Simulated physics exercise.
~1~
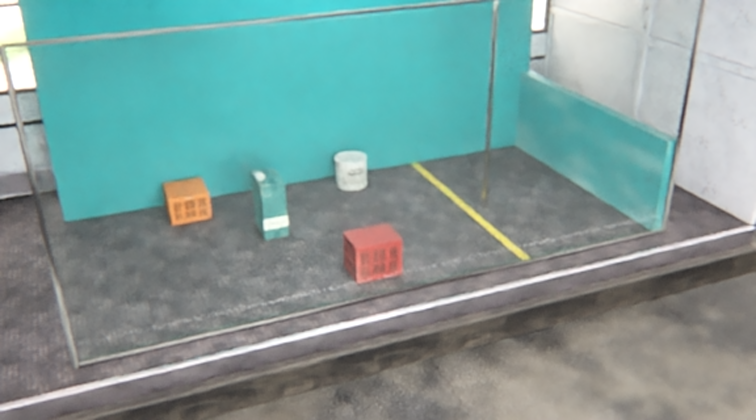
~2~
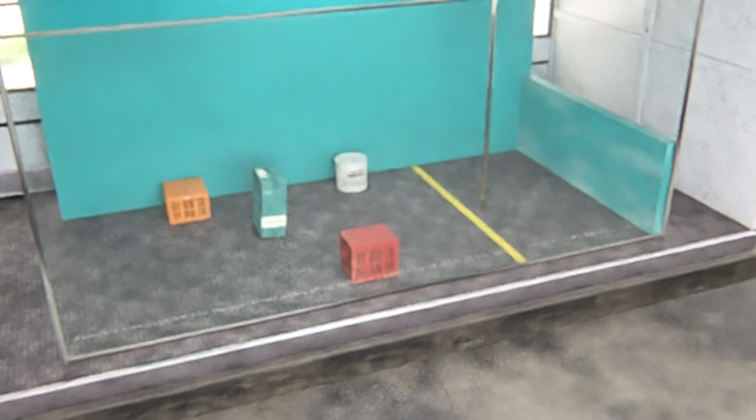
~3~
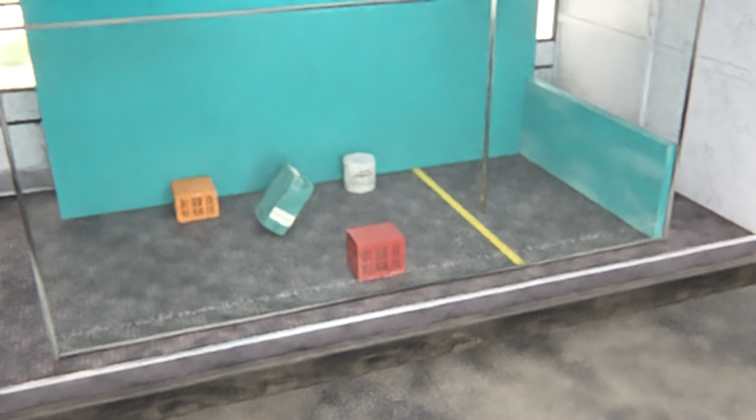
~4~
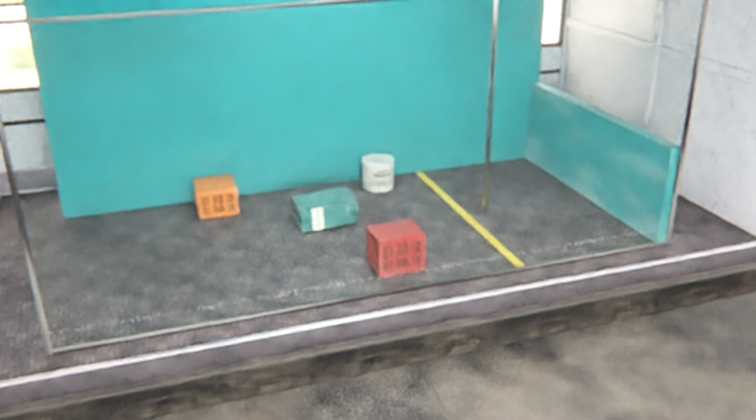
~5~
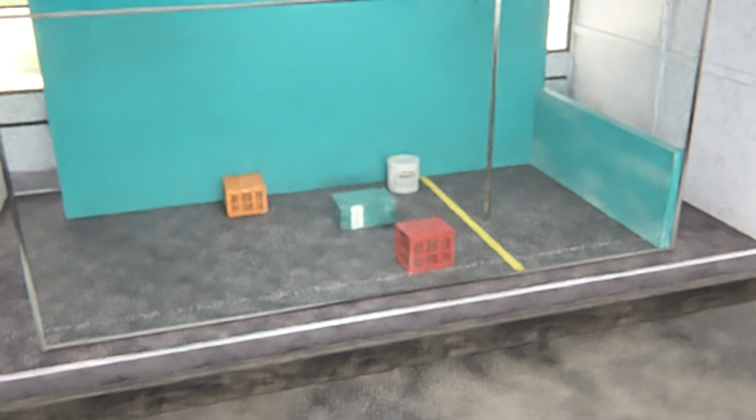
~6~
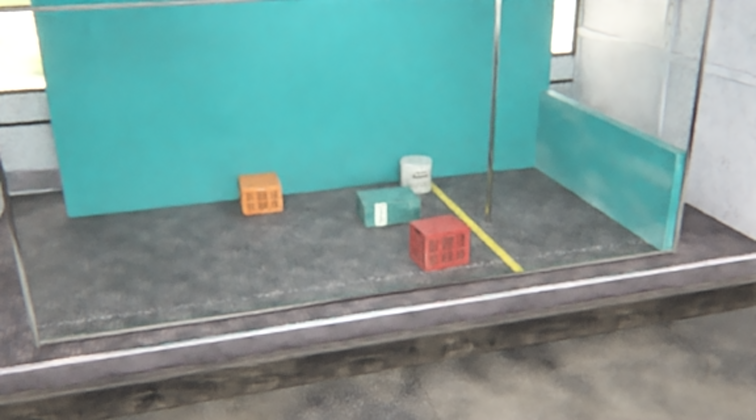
Teal pack tipping onto its side, then sliding right with two crates and a white bucket, all stopping short of a yellow line.
